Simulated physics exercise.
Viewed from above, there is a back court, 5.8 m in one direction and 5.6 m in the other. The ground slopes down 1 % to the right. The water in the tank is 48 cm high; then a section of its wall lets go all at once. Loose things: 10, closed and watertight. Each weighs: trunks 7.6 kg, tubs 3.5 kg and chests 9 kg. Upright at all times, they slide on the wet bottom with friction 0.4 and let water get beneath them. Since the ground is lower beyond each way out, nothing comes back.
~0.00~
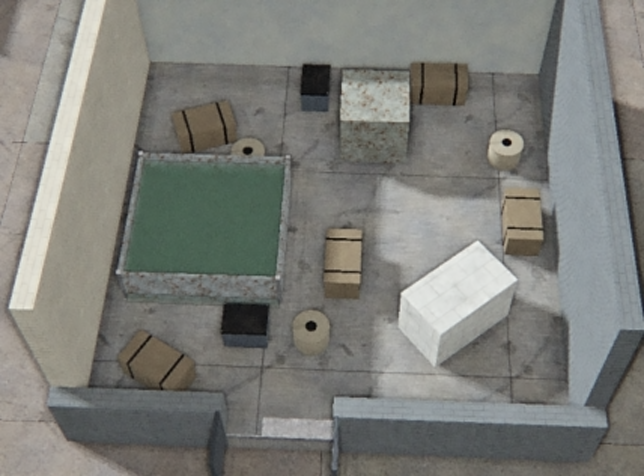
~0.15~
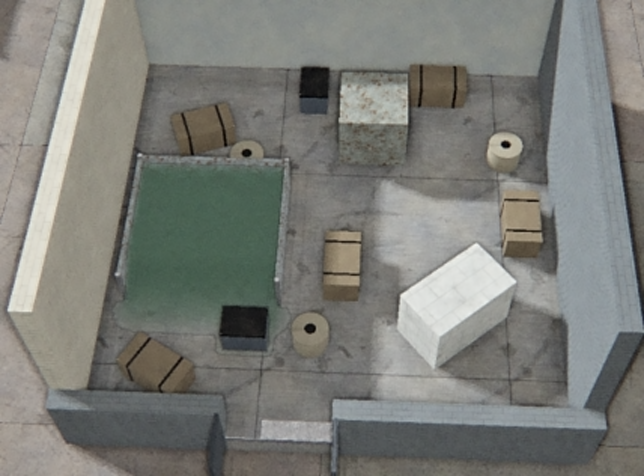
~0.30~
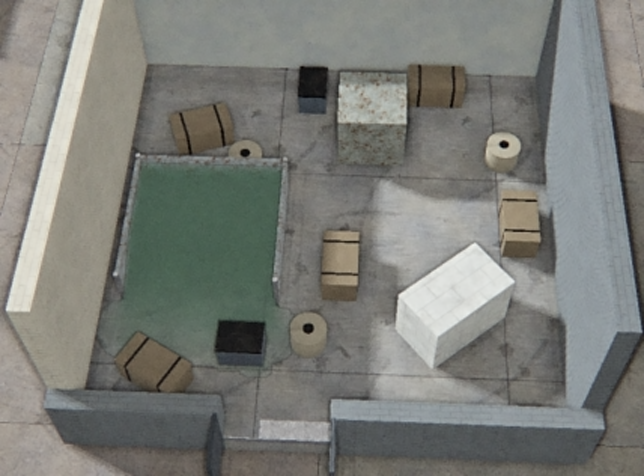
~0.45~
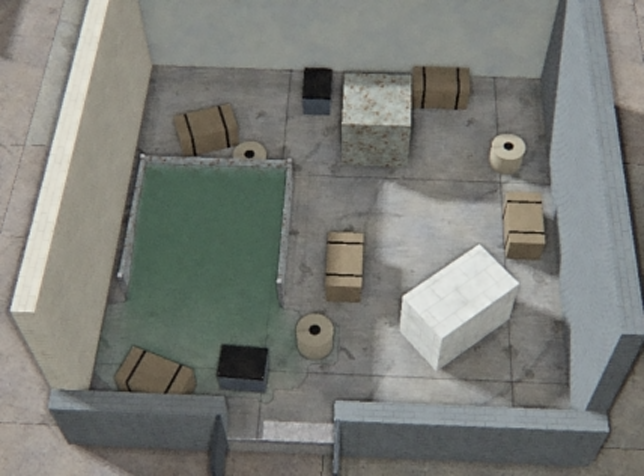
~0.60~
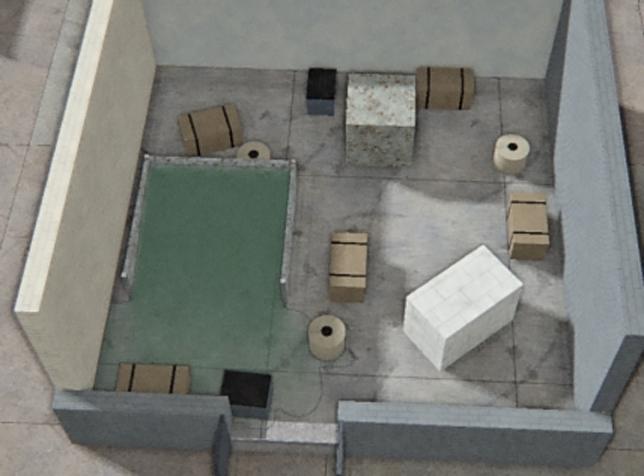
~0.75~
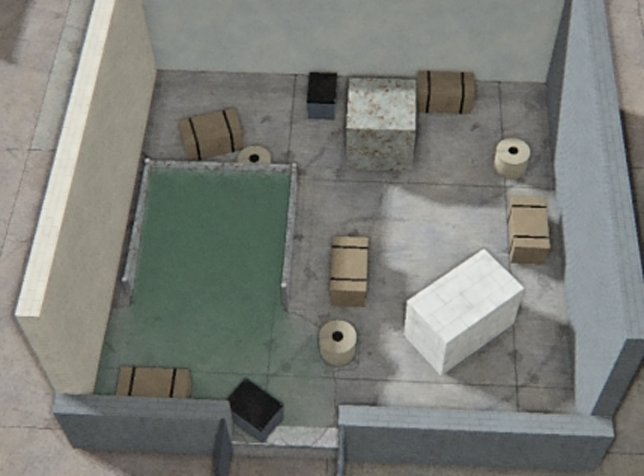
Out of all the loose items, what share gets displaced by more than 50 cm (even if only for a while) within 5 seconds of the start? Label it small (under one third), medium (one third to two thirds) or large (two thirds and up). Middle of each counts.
Small.
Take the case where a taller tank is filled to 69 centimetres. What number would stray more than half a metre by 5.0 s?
4.
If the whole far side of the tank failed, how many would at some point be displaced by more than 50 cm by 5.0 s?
You'd get 6 in that case.
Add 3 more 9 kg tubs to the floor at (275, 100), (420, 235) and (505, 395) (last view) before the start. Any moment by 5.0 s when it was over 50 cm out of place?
Reading them off in order: Not beyond, not beyond, clears the mark.
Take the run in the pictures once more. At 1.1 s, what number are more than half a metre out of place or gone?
I get 2.
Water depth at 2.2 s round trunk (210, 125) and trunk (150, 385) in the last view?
I'd put it at 0 cm and 33 cm respectively.
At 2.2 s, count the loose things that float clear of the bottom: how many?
The number is 1.
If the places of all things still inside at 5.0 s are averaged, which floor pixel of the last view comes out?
Mean position approx. (359, 191).
After 1.1 s 2 of 10 are over 50 cm from their spots; 1 afloat.
After 2.2 s 2 of 10 are over 50 cm from their spots; 1 afloat.
After 3.5 s 3 of 10 are over 50 cm from their spots; 1 afloat.
After 5.0 s 3 of 10 are over 50 cm from their spots, and 3 have been at some point; 1 afloat.
